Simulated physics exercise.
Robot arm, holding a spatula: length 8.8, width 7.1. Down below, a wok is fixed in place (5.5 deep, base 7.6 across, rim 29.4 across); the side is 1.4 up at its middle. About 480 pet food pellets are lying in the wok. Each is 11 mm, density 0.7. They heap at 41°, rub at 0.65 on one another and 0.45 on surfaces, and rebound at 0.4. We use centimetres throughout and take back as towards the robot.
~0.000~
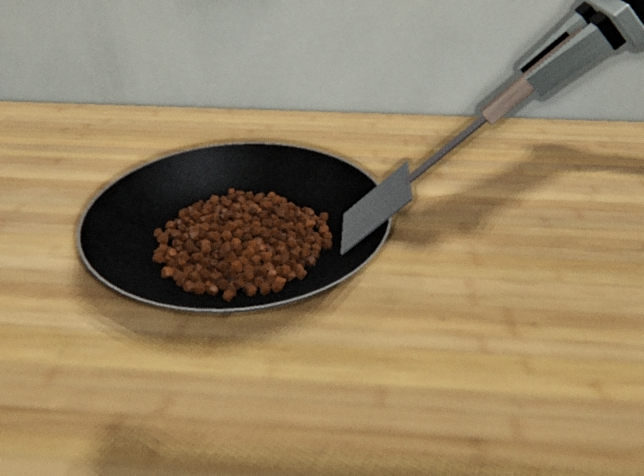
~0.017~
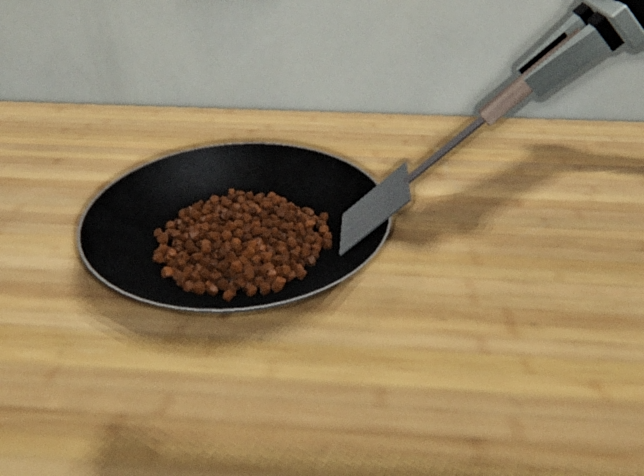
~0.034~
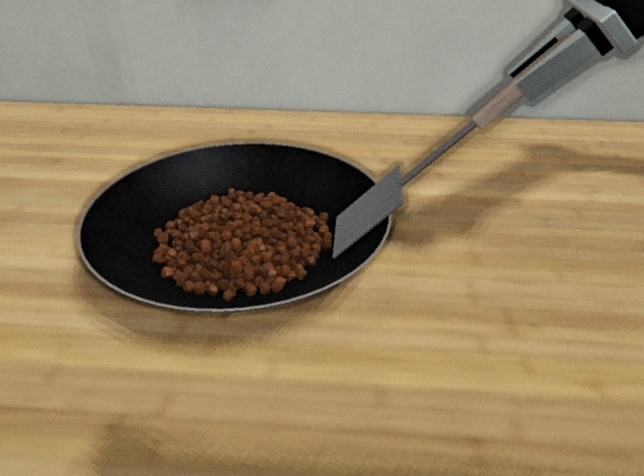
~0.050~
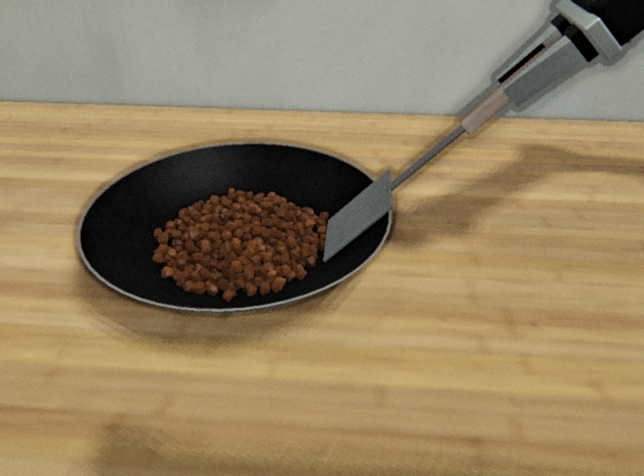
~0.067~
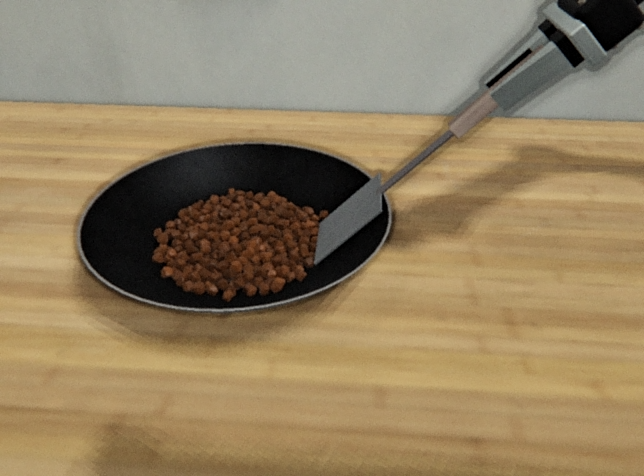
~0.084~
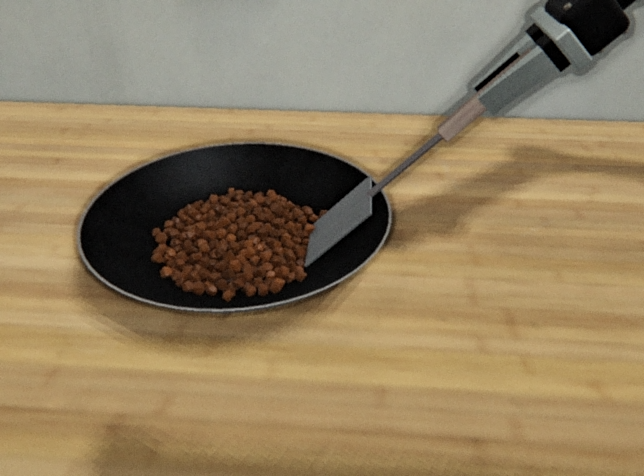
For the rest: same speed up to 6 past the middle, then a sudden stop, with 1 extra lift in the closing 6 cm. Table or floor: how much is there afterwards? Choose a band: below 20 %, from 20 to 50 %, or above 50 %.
That share falls below 20 %.
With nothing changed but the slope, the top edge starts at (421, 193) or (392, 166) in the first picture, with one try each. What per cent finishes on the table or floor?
Close to 10 and 10 percent respectively.
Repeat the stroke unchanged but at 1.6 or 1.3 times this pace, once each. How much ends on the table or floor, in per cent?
The two tries give roughly 5 and 5 in a hundred.
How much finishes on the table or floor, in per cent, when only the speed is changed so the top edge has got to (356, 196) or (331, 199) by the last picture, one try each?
Near 5 per cent in the first try and near 10 per cent in the second.
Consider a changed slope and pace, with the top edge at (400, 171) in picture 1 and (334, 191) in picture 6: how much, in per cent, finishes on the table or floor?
Some 5 per cent.
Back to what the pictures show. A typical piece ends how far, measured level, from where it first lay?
8 cm.
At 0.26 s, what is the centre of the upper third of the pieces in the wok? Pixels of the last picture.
It is centred at about (153, 217).
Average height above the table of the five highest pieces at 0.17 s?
About 5 centimetres.
After 0.17 s, sloping 47°, highest piece 5 above the table; 479 in the wok.
After 0.26 s, sloping 47°, highest piece 6 above the table; 479 in the wok.
After 0.50 s, sloping 47°, highest piece 7 above the table; 440 in the wok, 37 on the table or floor, 2 on the blade or in flight.
After 1.55 s, sloping 47°, highest piece 7 above the table; 440 in the wok, 39 on the table or floor.
At rest, 440 in the wok, 39 on the table or floor. That is 8 % on the table or floor.
